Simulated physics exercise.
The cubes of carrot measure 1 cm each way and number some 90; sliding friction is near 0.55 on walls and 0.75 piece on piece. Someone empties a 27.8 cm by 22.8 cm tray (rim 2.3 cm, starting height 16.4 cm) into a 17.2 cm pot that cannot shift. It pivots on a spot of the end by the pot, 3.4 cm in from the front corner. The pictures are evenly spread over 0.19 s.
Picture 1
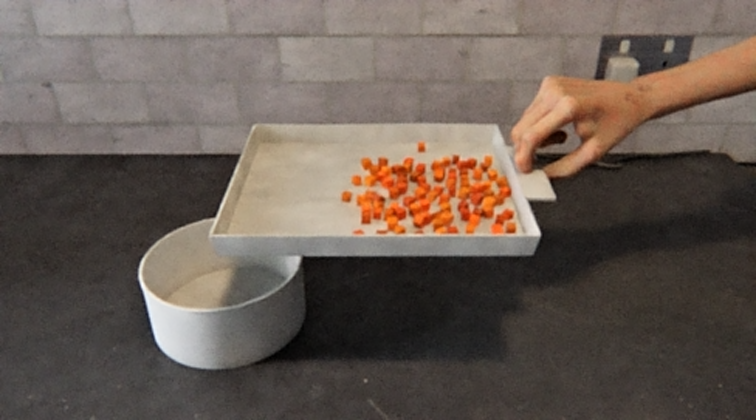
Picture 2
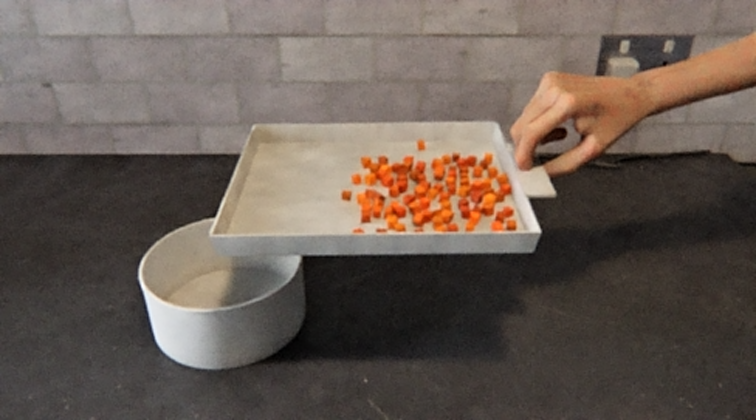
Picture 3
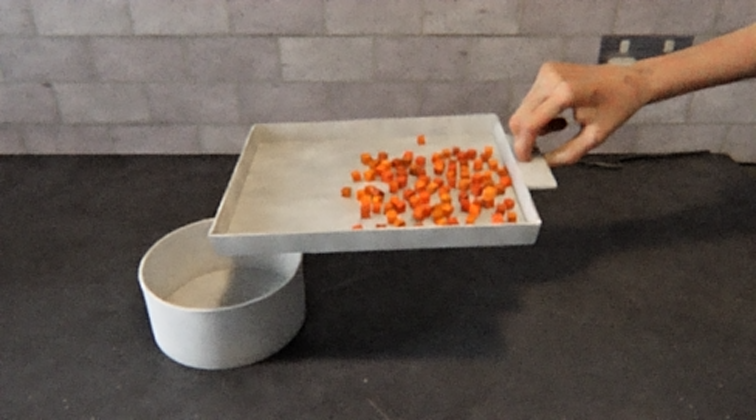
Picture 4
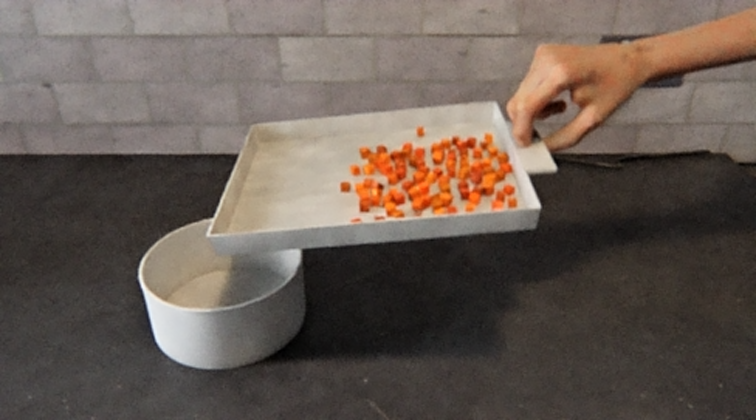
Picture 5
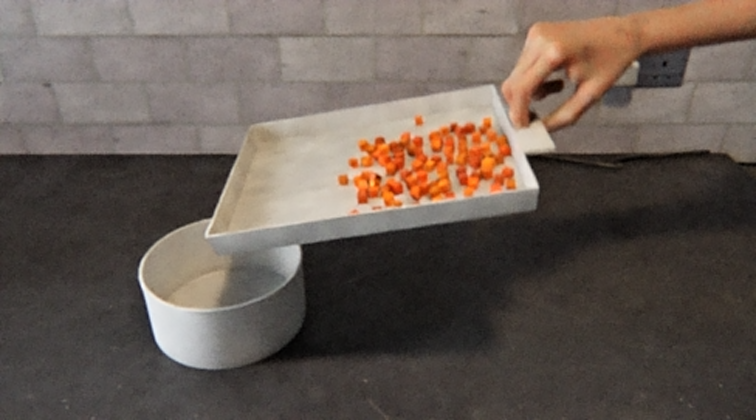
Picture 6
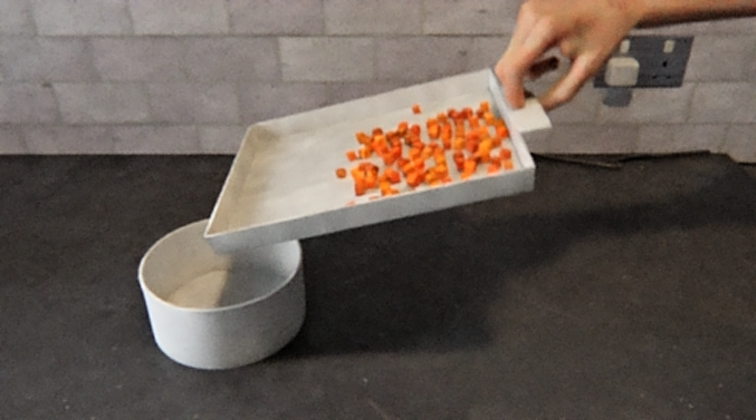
A hand reaching in from the right grips the tab of a white rectangular tray scattered with small orange carrot cubes, seen from a fixed, slightly raised view over a dark worktop before a pale brick-patterned wall. The tray's left end sits above a round white pot at lower left. The hand steadily raises the right end, slanting the tray down leftward, while the cubes stay clustered on its right half.
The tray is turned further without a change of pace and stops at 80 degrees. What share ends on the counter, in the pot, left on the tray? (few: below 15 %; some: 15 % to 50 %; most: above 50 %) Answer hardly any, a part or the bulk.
Counter a part, pot a part, tray a part.
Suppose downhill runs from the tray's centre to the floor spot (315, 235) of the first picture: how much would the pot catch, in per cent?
About 0 per cent.
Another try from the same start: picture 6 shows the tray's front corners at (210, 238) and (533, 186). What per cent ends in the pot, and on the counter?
Pot 0, counter 75.
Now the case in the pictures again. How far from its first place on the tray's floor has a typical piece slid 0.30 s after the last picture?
About 2 cm.
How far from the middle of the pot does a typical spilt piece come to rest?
Some 30 cm.
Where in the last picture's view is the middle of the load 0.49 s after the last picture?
Near (234, 175).
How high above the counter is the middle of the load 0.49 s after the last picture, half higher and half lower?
Roughly 20 cm.
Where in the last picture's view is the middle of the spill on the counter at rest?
Near (36, 322).
Then, 0.30 s after the last picture, tilt 47 degrees; the tray holds 100 %, the pot 0 %.
Then, 0.49 s after the last picture, tilt 68 degrees; the tray holds 100 %, the pot 0 %.
Then, 0.81 s after the last picture, tilt 80 degrees; the tray holds 25 %, the pot 35 %.
In the end, counter 40 %, pot 35 %, tray 25 %.
